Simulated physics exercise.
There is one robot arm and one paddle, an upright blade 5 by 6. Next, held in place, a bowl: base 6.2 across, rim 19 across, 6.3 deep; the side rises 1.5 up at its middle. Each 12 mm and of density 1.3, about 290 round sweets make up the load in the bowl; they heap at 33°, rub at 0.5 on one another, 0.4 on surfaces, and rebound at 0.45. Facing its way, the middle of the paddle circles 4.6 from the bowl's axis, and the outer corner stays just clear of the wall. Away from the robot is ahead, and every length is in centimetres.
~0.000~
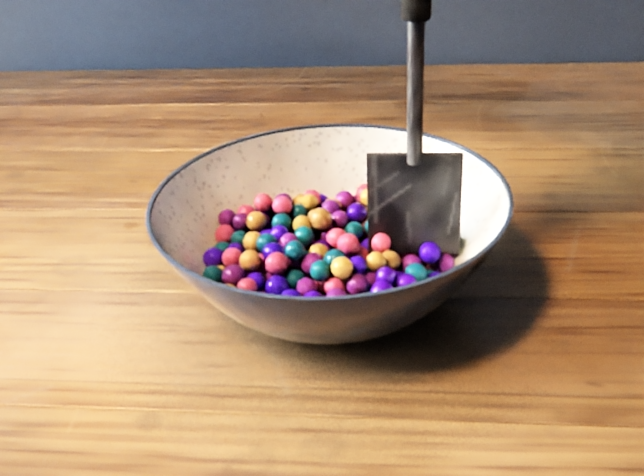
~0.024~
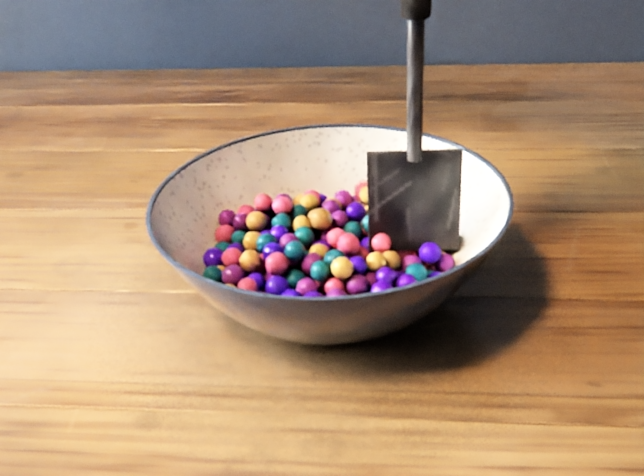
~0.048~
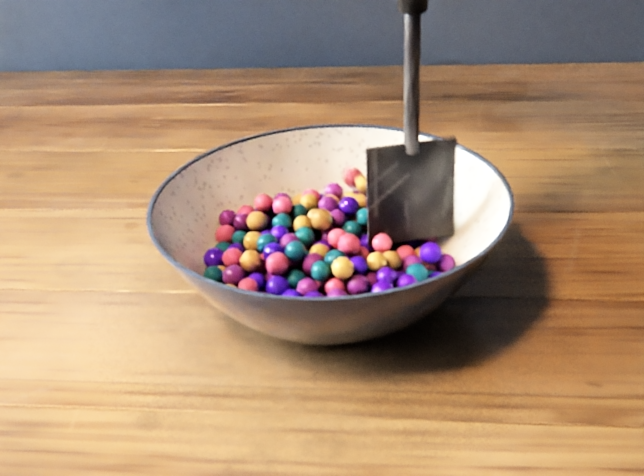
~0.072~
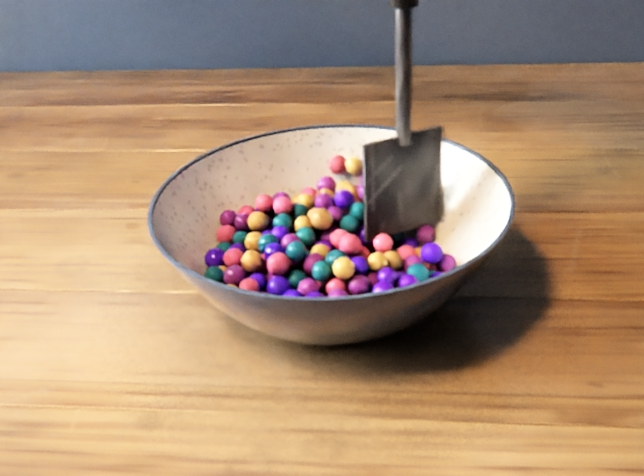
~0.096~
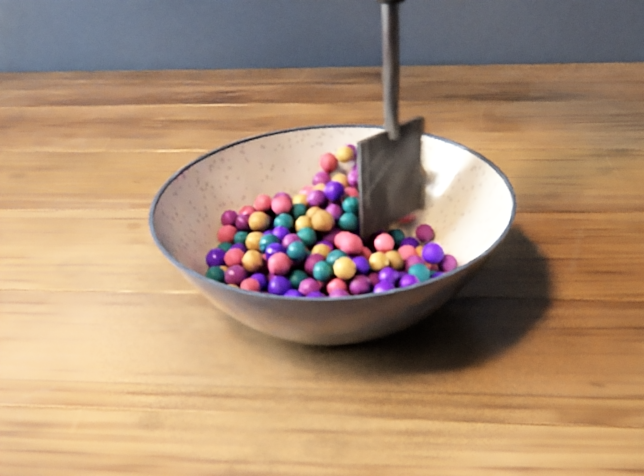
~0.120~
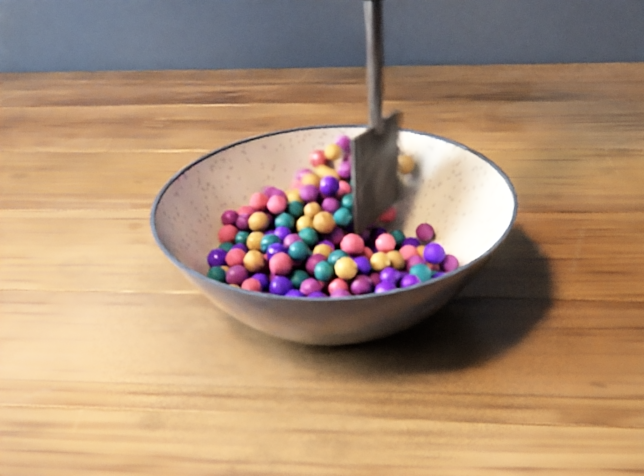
In a speckled bowl, a dark paddle turns and sweeps colorful balls toward the back.
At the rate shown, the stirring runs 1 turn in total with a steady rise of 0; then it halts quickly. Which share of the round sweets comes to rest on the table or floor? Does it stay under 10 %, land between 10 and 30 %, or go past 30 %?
It lands between 10 and 30 %.
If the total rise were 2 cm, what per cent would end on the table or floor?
I'd put it at about 5 per cent.
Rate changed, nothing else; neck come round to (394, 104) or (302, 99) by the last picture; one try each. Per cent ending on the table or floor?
Around 10 and 40 per cent respectively.
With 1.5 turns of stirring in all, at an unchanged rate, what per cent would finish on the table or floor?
Roughly 25 per cent.
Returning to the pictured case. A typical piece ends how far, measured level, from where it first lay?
7 centimetres.
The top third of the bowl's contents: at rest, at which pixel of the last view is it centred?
(399, 208).
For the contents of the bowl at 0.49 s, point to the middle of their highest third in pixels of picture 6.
The centre is roughly (409, 264).
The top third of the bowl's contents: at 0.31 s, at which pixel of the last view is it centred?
That third sits centred at about (223, 237).
After 0.31 s, 176° round, highest piece 9 above the table; 282 in the bowl, 7 in flight or on the tool.
After 0.49 s, 290° round, highest piece 9 above the table; 253 in the bowl, 25 on the table or floor, 11 in flight or on the tool.
After 0.79 s, 0° round, highest piece 6 above the table; 242 in the bowl, 47 on the table or floor.
After 1.49 s, 0° round, highest piece 6 above the table; 242 in the bowl, 47 on the table or floor.
At rest, 242 in the bowl, 47 on the table or floor. That is 16 % on the table or floor.
